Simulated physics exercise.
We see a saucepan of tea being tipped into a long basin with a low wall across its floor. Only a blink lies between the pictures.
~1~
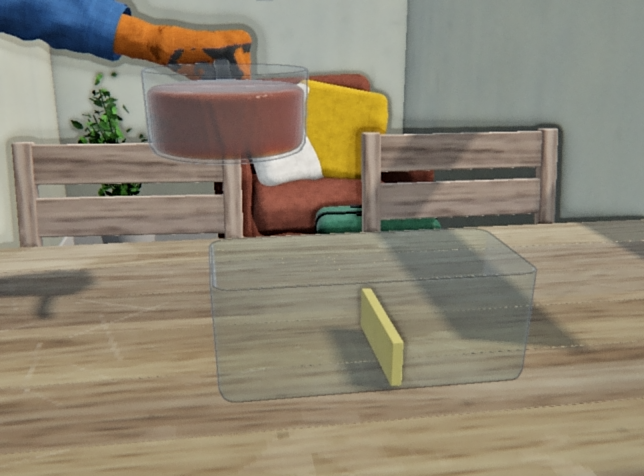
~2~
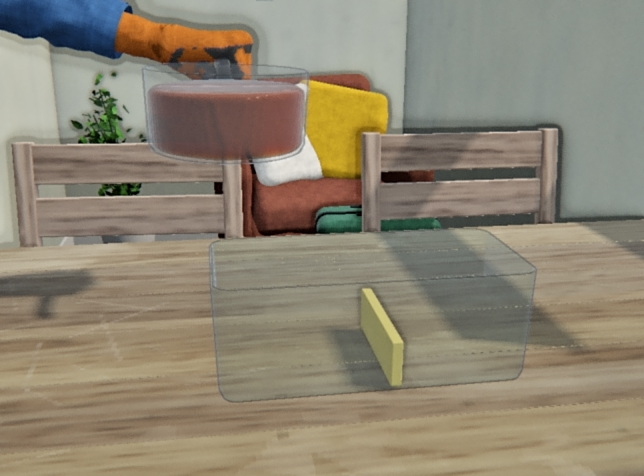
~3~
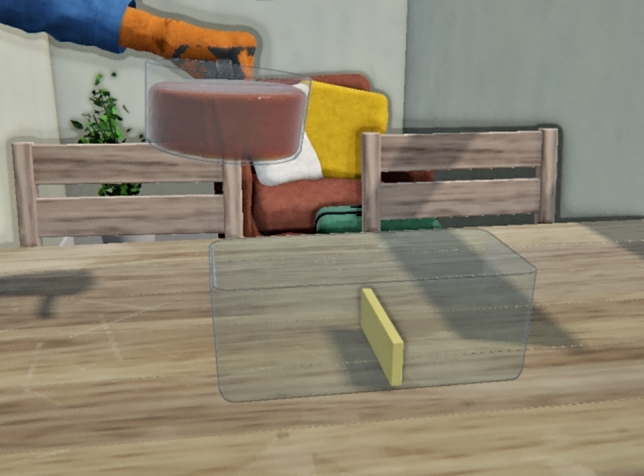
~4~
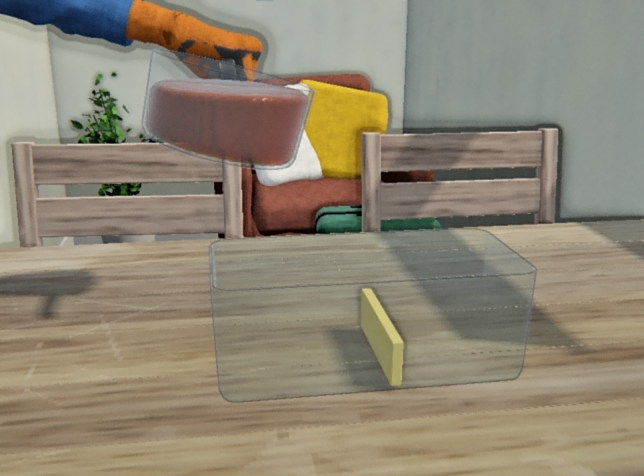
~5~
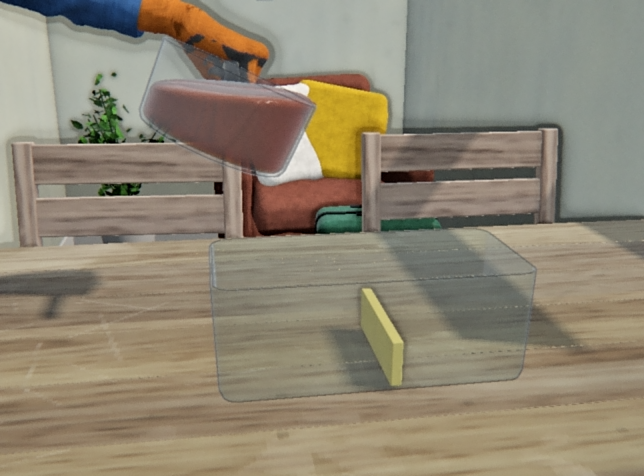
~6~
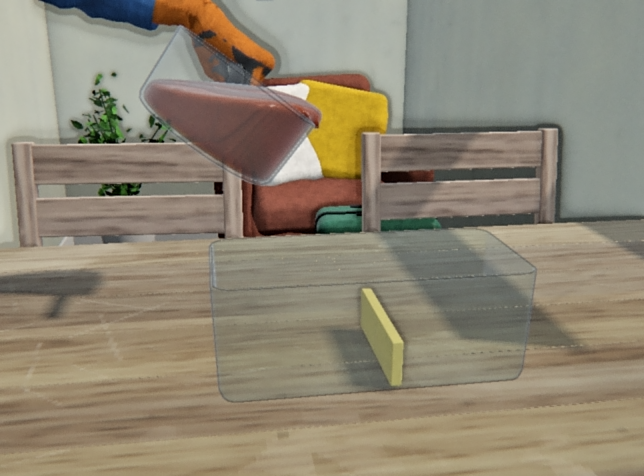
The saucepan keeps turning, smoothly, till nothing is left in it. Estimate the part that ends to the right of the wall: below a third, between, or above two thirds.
The share right of the wall is under a third.
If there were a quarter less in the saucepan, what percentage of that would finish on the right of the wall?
It comes to 10 per cent or so.
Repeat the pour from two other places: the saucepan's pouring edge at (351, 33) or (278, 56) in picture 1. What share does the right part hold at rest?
The first gives 50 %, the second 10 %.
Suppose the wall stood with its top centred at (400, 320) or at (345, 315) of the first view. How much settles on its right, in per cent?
First some 20, then 50 per cent.
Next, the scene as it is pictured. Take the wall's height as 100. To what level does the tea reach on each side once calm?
Some 60 per cent left and 20 right.
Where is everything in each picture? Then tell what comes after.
It leans 0°; its right rim is at (306, 71); the tea meets the walls at (147, 89) and (303, 87); the long basin's rim runs from (211, 265) to (510, 250); the wall's top is at (381, 314), in the first picture.
It leans 2°; its right rim is at (307, 73); the tea meets the walls at (147, 88) and (303, 87), in the second picture.
It leans 7°; its right rim is at (310, 80); the tea meets the walls at (150, 86) and (305, 90), in the third picture.
It leans 14°; its right rim is at (312, 92); the tea meets the walls at (150, 85) and (308, 92), in the fourth picture.
It leans 25°; its right rim is at (314, 107); the tea meets the walls at (149, 85) and (314, 101); 1 per cent is over the edge, in the fifth picture.
It leans 37°; its right rim is at (312, 126); the tea meets the walls at (148, 82) and (304, 110); 4 per cent is over the edge, in the sixth picture.
A moment on, the saucepan is tipped right over and 19 per cent is still to pour, 27 is left of the wall and 5 right of it.
Next, the saucepan is tipped right over and 3 per cent is still to pour, 77 is left of the wall and 10 right of it.
Then the saucepan is tipped right over and 0 per cent is still to pour, 68 is left of the wall and 16 right of it.
Later the saucepan is tipped right over and 0 per cent is still to pour, 70 is left of the wall and 18 right of it.
At rest 70 per cent lies left of the wall, 18 right of it and 12 outside.
